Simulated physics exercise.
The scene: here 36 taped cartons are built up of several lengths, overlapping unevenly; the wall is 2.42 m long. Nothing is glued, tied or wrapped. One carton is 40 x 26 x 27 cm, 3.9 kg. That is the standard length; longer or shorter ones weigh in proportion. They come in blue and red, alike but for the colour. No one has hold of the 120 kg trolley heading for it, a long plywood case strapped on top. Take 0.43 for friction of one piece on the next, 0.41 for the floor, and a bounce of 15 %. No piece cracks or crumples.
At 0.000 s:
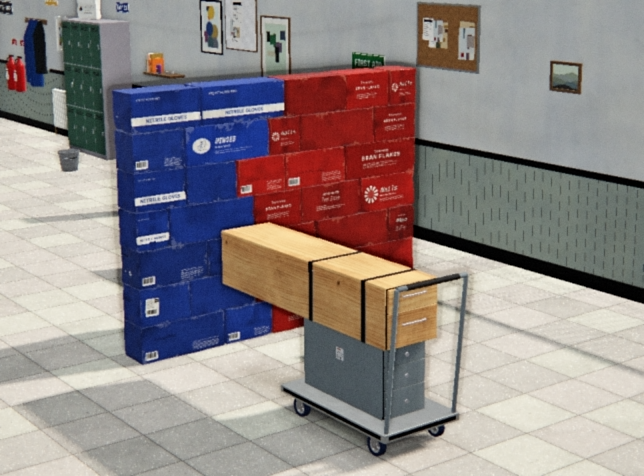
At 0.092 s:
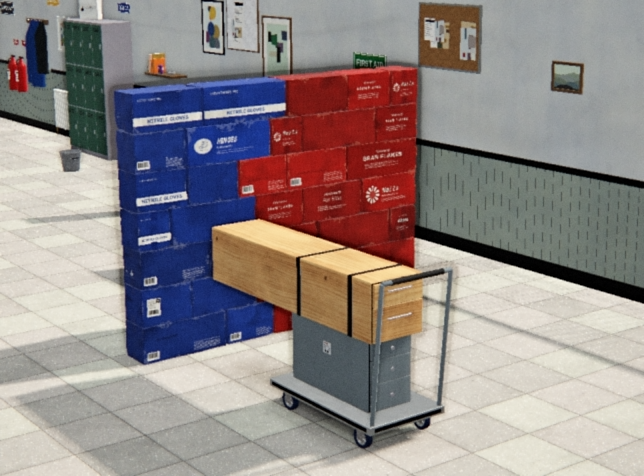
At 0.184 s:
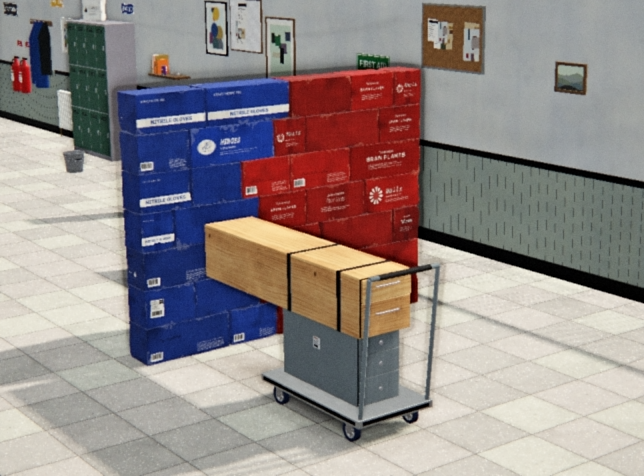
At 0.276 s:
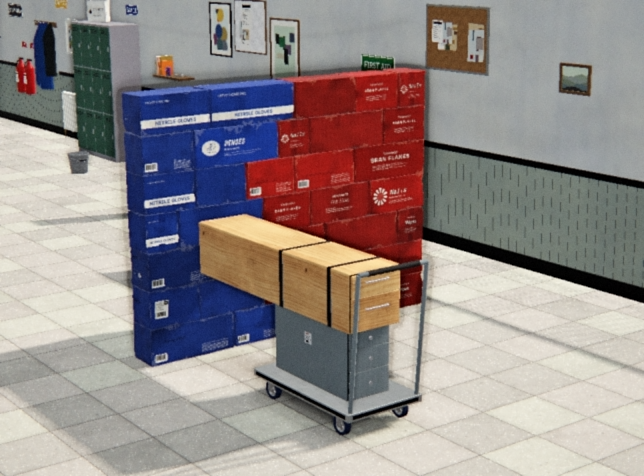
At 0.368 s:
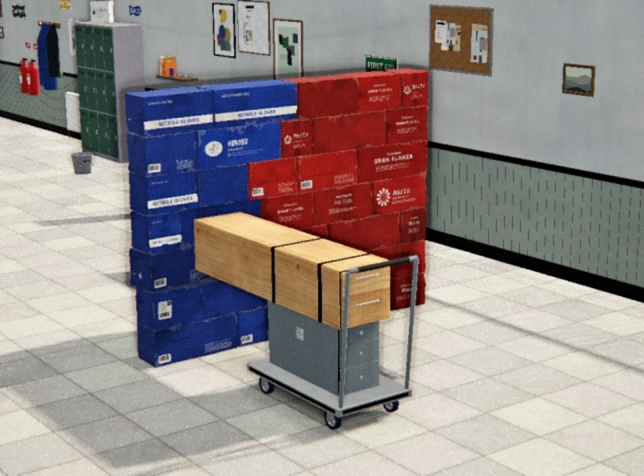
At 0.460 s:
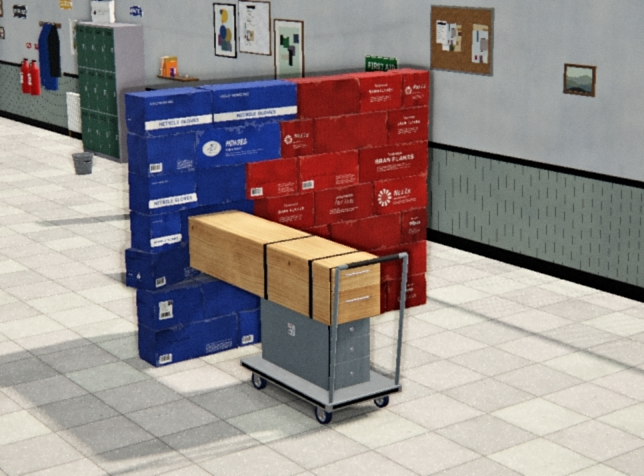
A loaded trolley rolls up to a wall of blue and red cartons, nudging some blue ones.
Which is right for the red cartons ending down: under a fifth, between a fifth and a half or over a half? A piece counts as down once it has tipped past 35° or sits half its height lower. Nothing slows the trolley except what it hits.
It comes to under a fifth.
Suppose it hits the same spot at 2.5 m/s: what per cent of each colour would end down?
In that case red 0, blue 20 per cent.
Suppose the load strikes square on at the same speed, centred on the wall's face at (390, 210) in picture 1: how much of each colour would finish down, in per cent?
Then red 60, blue 10 per cent.
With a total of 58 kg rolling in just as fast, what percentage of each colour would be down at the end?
In that case red 0, blue 0 per cent.
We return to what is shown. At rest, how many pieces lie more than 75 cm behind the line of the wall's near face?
About 10.
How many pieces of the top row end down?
The count is 2.
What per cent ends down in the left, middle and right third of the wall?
Left 80, middle 10, right 0 per cent.
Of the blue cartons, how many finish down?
Blue 11.
After 1.04 s, load 58 cm past the wall's line, still rolling; none of the 22 red cartons down (2 of 36 in all colours); top red carton unmoved; top blue carton shifted 41 cm.
After 1.64 s, load 85 cm past the wall's line, still rolling; none of the 22 red cartons down (11 of 36 in all colours); top red carton unmoved; top blue carton on its side.
At rest (3.8 s), load 86 cm past the wall's line, stopped; none of the 22 red cartons down (11 of 36 in all colours); top red carton unmoved; top blue carton on its side. That is 0 per cent. As the last picture would show them, middles, top red carton near (405, 88), top blue carton near (102, 269).
